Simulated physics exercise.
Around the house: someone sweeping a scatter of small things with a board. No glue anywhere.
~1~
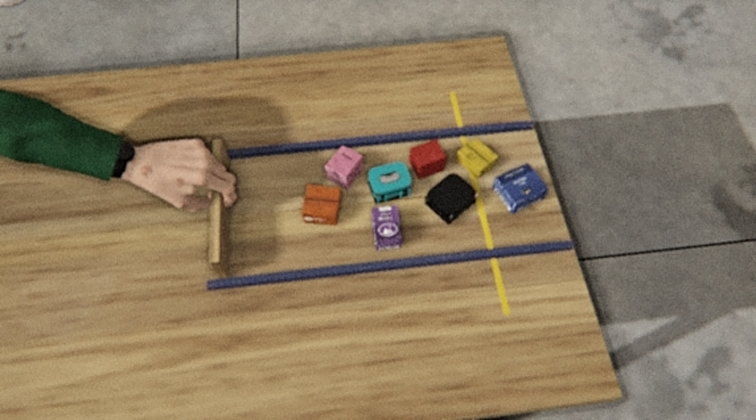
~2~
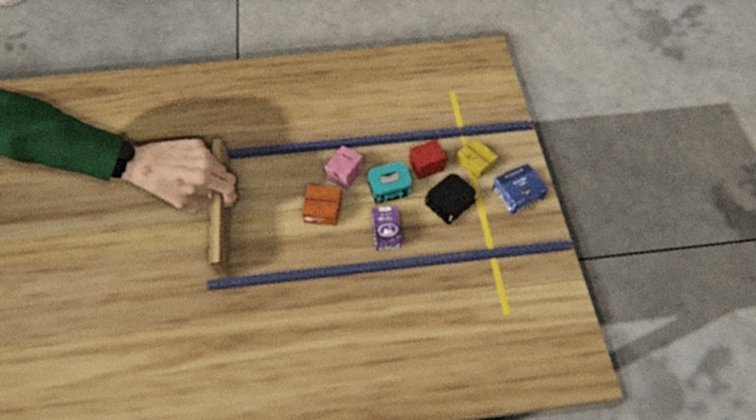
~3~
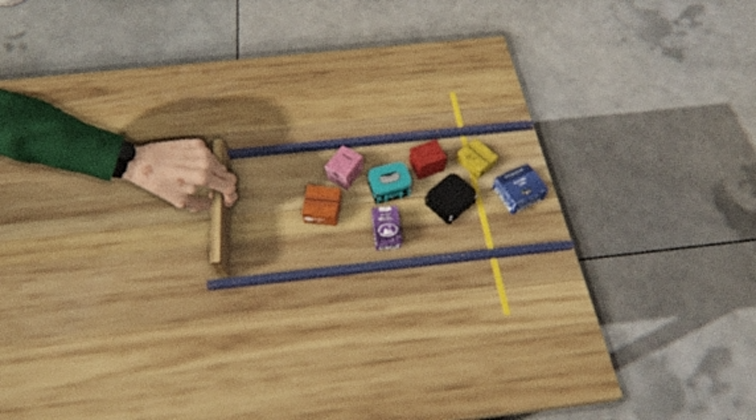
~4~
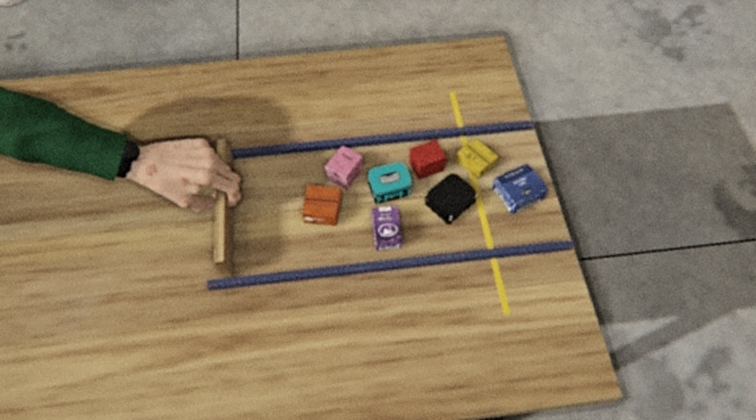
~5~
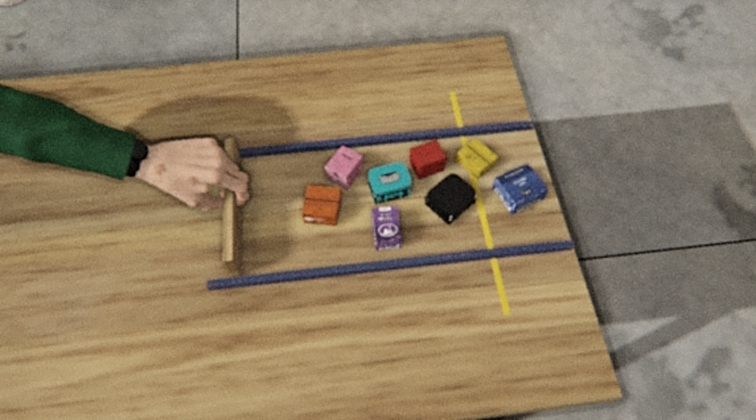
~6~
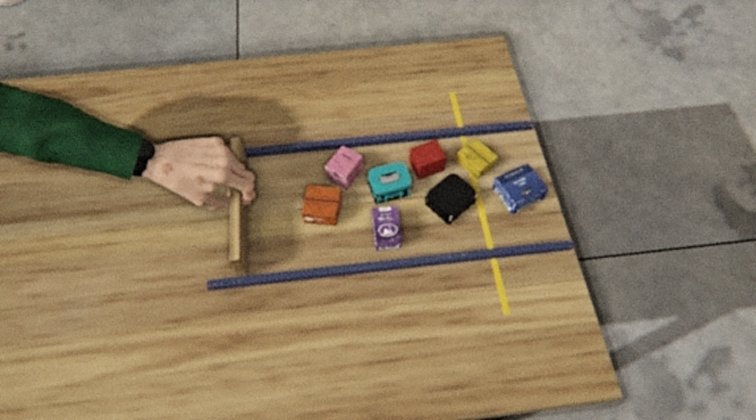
On a wooden tabletop, a hand in a green sleeve held a board upright and slid it slightly right between two blue strips, while the scattered little colourful boxes and cases ahead of it stayed still.
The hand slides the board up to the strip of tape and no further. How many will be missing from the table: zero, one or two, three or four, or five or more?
Here the number that fall off is one or two.
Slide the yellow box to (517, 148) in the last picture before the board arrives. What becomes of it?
From there it stays on.
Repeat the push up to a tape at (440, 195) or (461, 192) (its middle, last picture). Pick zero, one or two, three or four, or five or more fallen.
One after another: None at all; no fall at all.
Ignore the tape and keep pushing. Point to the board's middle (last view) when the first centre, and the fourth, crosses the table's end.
Its middle is around (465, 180) and later (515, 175).
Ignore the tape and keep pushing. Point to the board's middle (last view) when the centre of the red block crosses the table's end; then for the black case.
For the red block at (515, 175), for the black case at (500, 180).
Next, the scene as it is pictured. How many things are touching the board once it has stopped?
The number is 3.
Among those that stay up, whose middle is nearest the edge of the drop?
The yellow box.
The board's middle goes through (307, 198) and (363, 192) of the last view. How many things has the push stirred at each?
By then 1, and 4.
Soon after, none off yet; blue box at rest near (520, 188); yellow box at rest near (477, 159); black case at rest near (451, 198).
At rest, the number that fall off is one or two; fallen, blue box.
